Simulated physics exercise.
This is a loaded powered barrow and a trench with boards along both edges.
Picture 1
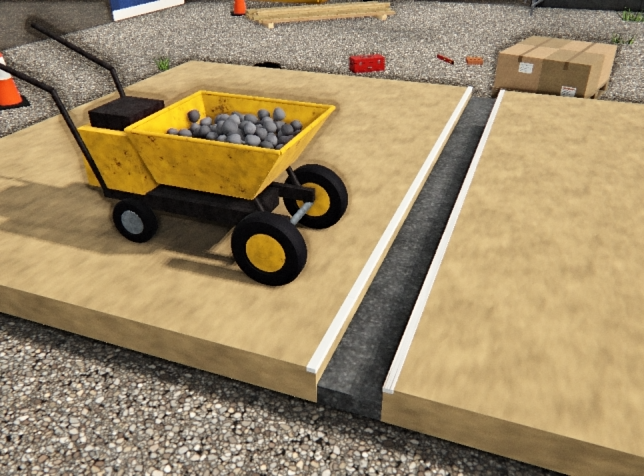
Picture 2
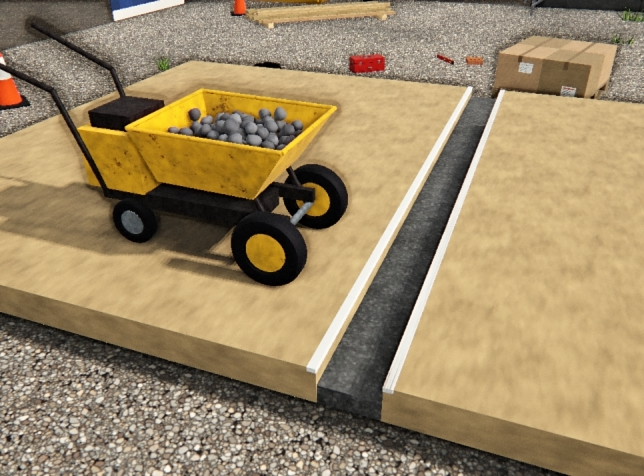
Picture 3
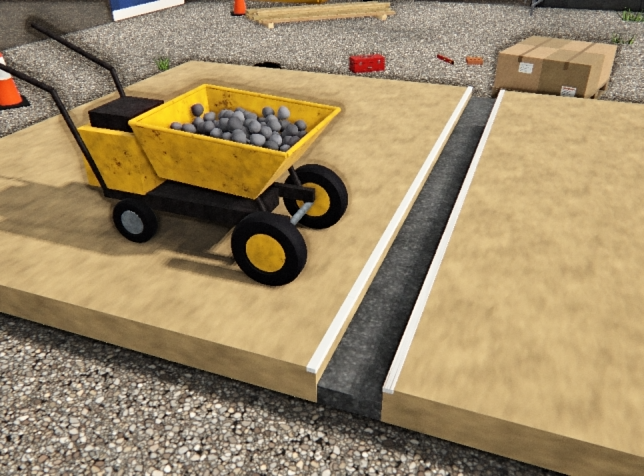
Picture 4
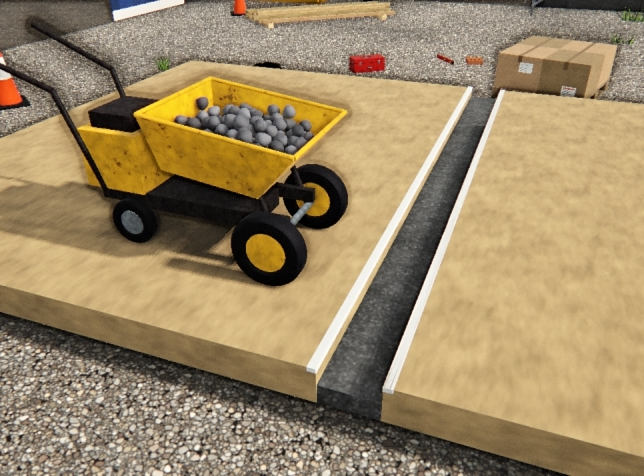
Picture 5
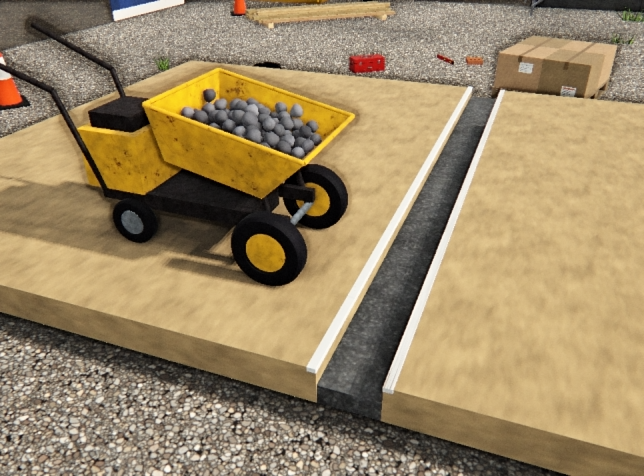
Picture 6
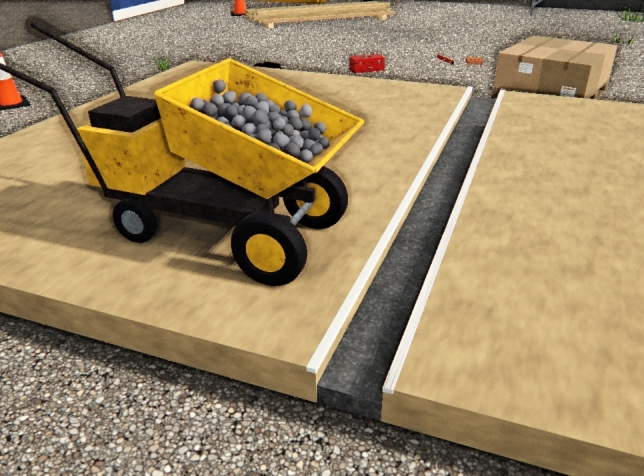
Beside a board-edged trench, a yellow powered barrow's skip of grey cobbles tilts toward the right.
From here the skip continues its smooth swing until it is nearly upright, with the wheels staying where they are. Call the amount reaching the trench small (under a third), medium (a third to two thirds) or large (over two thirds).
Medium.
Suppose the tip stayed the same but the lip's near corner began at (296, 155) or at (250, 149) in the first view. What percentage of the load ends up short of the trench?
About 0 % and about 10 %.
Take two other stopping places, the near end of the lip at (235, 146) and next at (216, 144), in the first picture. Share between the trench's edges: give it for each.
First spot: Roughly 70 percent; second spot: Roughly 60 percent.
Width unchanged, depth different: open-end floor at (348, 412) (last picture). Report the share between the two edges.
About 50 per cent.
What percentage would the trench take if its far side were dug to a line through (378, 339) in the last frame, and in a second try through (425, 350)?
Roughly 20 % and 70 %.
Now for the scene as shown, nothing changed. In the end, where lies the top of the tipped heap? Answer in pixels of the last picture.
Around (444, 279).
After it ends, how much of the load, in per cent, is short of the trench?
Share of load: Near 0 %.
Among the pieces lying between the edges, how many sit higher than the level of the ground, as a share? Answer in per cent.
Around 35 in a hundred.
Soon after the last picture, skip tipped steeply; all in the skip.
A little later, skip tipped right over; about two thirds in the skip; about a quarter in or heaped over the trench; a small part beyond it; a small part falling.
Later still, skip tipped right over; a small part in the skip; about half in or heaped over the trench; about half beyond it.
At rest, skip tipped right over; about half in or heaped over the trench; about half beyond it.
